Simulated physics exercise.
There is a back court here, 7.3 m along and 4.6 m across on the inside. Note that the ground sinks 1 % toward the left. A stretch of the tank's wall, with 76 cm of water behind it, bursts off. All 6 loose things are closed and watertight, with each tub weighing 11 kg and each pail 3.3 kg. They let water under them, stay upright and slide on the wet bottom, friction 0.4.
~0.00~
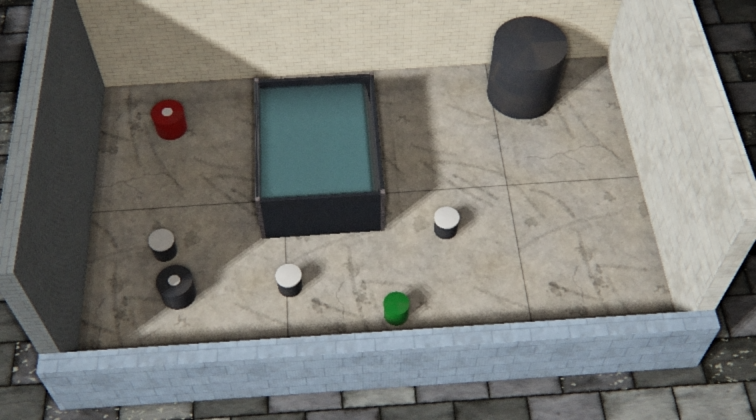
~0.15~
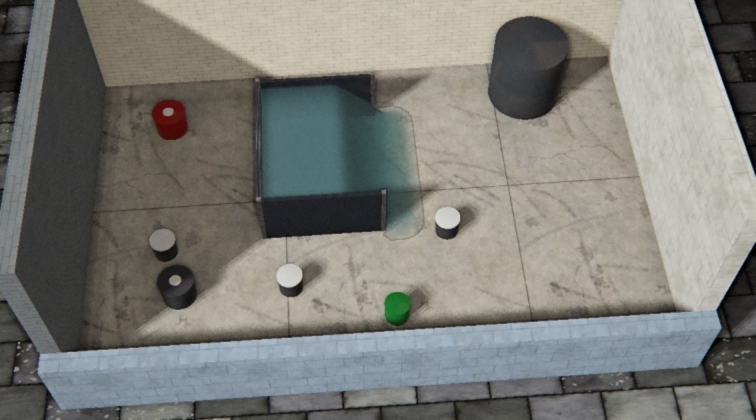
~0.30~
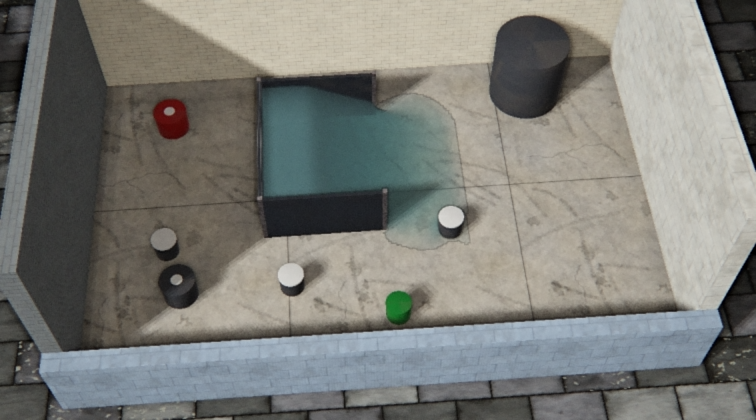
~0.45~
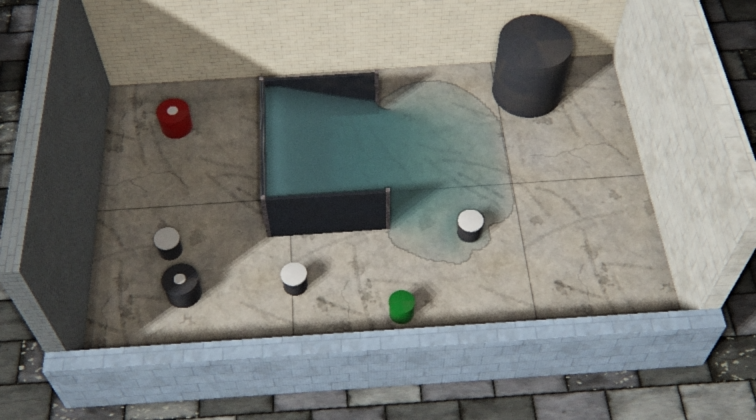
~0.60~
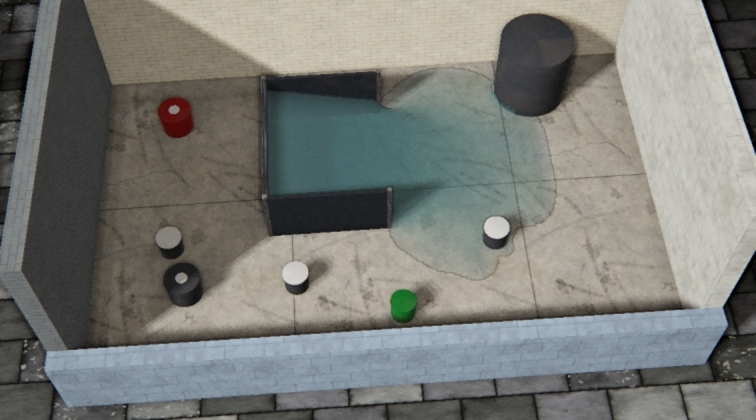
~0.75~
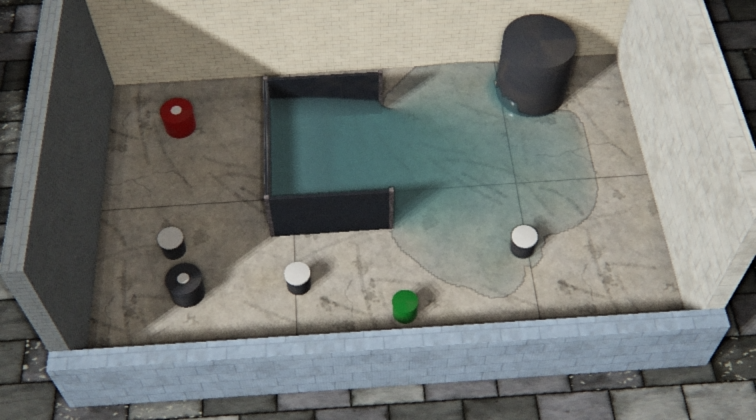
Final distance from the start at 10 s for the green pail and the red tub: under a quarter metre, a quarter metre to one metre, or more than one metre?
Green pail: More than one metre, red tub: A quarter metre to one metre.
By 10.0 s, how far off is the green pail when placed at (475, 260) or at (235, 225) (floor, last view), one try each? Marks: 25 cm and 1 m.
First it is swept away, then it drifts a modest way.
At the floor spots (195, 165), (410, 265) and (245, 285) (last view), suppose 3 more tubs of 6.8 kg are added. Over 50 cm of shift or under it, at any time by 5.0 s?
Going one by one: Not far enough, too far, not far enough.
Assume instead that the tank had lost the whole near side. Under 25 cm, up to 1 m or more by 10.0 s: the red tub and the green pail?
The red tub would be washed far off and the green pail would be washed far off.
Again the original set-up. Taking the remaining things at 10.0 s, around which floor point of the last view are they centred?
The average lands around (199, 193).
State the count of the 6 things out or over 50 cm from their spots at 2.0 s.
The number by then is 1.
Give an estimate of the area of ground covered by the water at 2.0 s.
About 17 m2.
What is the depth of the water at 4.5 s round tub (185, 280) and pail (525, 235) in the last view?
I'd estimate 0 cm for the first and 5 cm for the second.
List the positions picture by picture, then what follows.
The green pail at (397, 303) rests on the ground; the red tub at (168, 112), on the bottom; 2.8 m2 under water; 0 of 6 have shifted, in the first picture.
The green pail at (398, 303) rests on the ground; the red tub at (169, 112), on the bottom; water covers 3.9 m2; 0 of 6 have shifted, in the second picture.
The green pail at (399, 302) rests on the ground; the red tub at (170, 112) rests on the ground; water covers 5.3 m2; 0 of 6 have shifted, in the third picture.
The green pail at (402, 302), on the bottom; the red tub at (173, 111) rests on the ground; water covers 7.0 m2; 1 of 6 have shifted, in the fourth picture.
The green pail at (404, 301) rests on the ground; the red tub at (174, 110), on the bottom; 8.9 m2 under water; 1 of 6 have shifted, in the fifth picture.
The green pail at (405, 301) rests on the ground; the red tub at (177, 110), on the bottom; water covers 10.8 m2; 1 of 6 have shifted, in the sixth picture.
After 2.0 s the green pail is near (405, 301), 0.0 m from its start, aground; the red tub is near (177, 110), 0.0 m from its start, aground; 1 afloat.
After 4.5 s the green pail is near (290, 285), 1.4 m from its start, aground; the red tub is near (177, 110), 0.0 m from its start, aground; 1 afloat.
After 7.0 s the green pail is near (92, 329), 3.7 m from its start, afloat; the red tub is near (177, 110), 0.0 m from its start, aground; 5 afloat.
After 10.0 s the green pail is near (108, 335), 3.6 m from its start, afloat; the red tub is near (147, 81), 0.7 m from its start, afloat; 6 afloat.
